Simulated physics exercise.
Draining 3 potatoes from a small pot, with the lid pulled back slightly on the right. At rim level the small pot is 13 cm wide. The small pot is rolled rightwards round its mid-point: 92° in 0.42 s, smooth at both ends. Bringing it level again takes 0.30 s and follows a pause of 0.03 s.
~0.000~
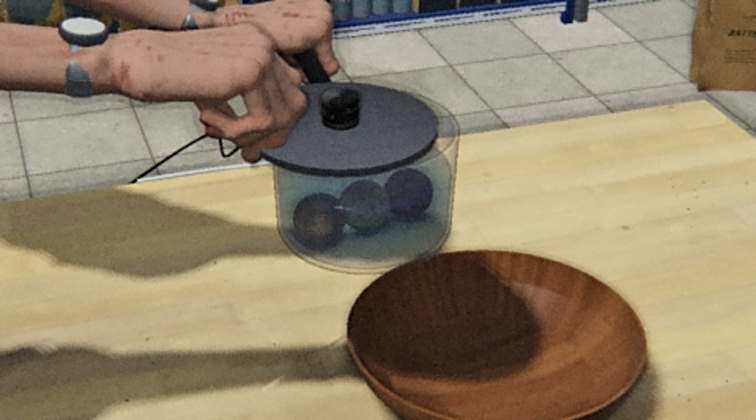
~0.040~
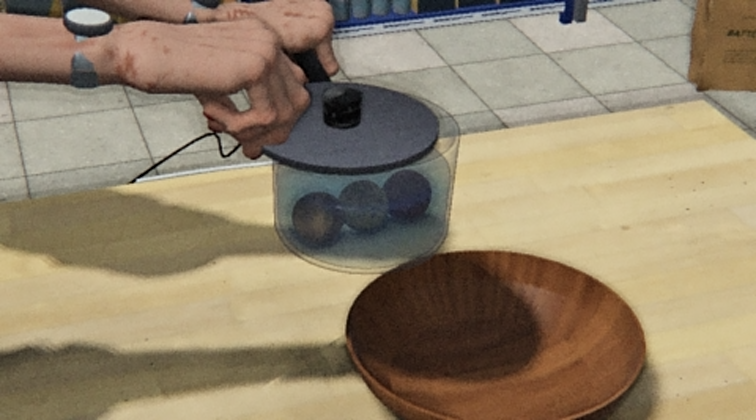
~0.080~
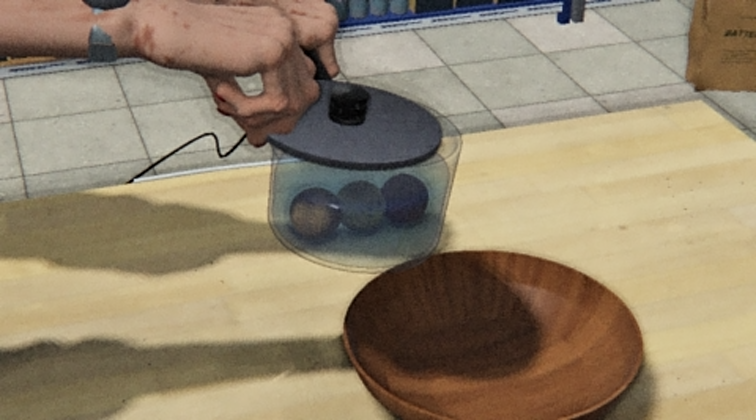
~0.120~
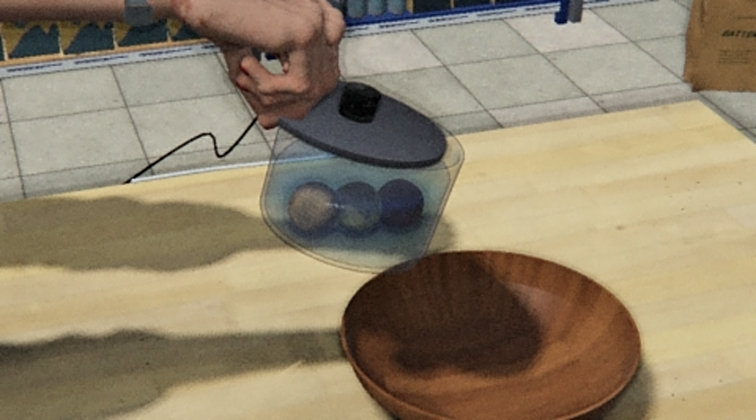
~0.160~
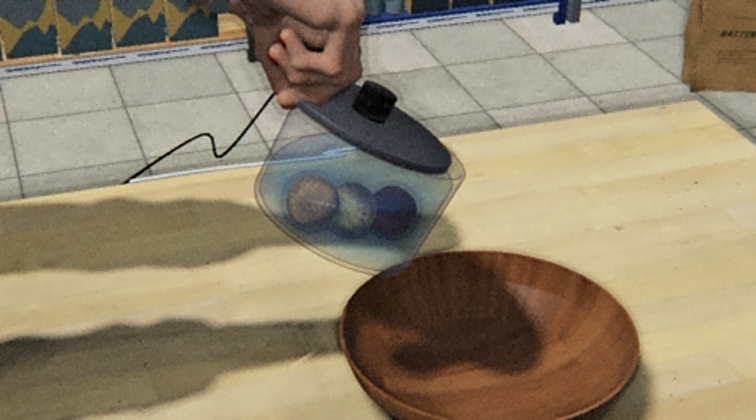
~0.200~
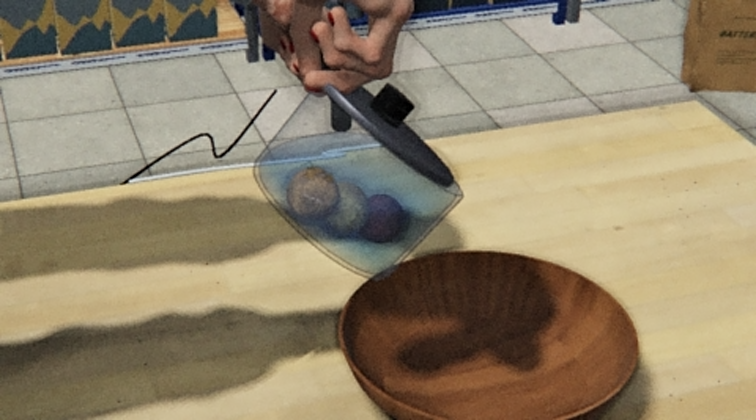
A lidded clear pot holding three balls is tilted rightwards by hands beside a wooden bowl.
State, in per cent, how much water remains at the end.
42 %.
Then, 0.34 s in, the tilt is 84° and 80 per cent of the water is still in the small pot.
Then, 0.44 s in, the tilt is 92° and 61 per cent of the water is still in the small pot.
Then, 0.55 s in, the tilt is 71° and 46 per cent of the water is still in the small pot.
Then, 0.66 s in, the tilt is 19° and 42 per cent of the water is still in the small pot.
Finally, 42 per cent of the water is still in the small pot.
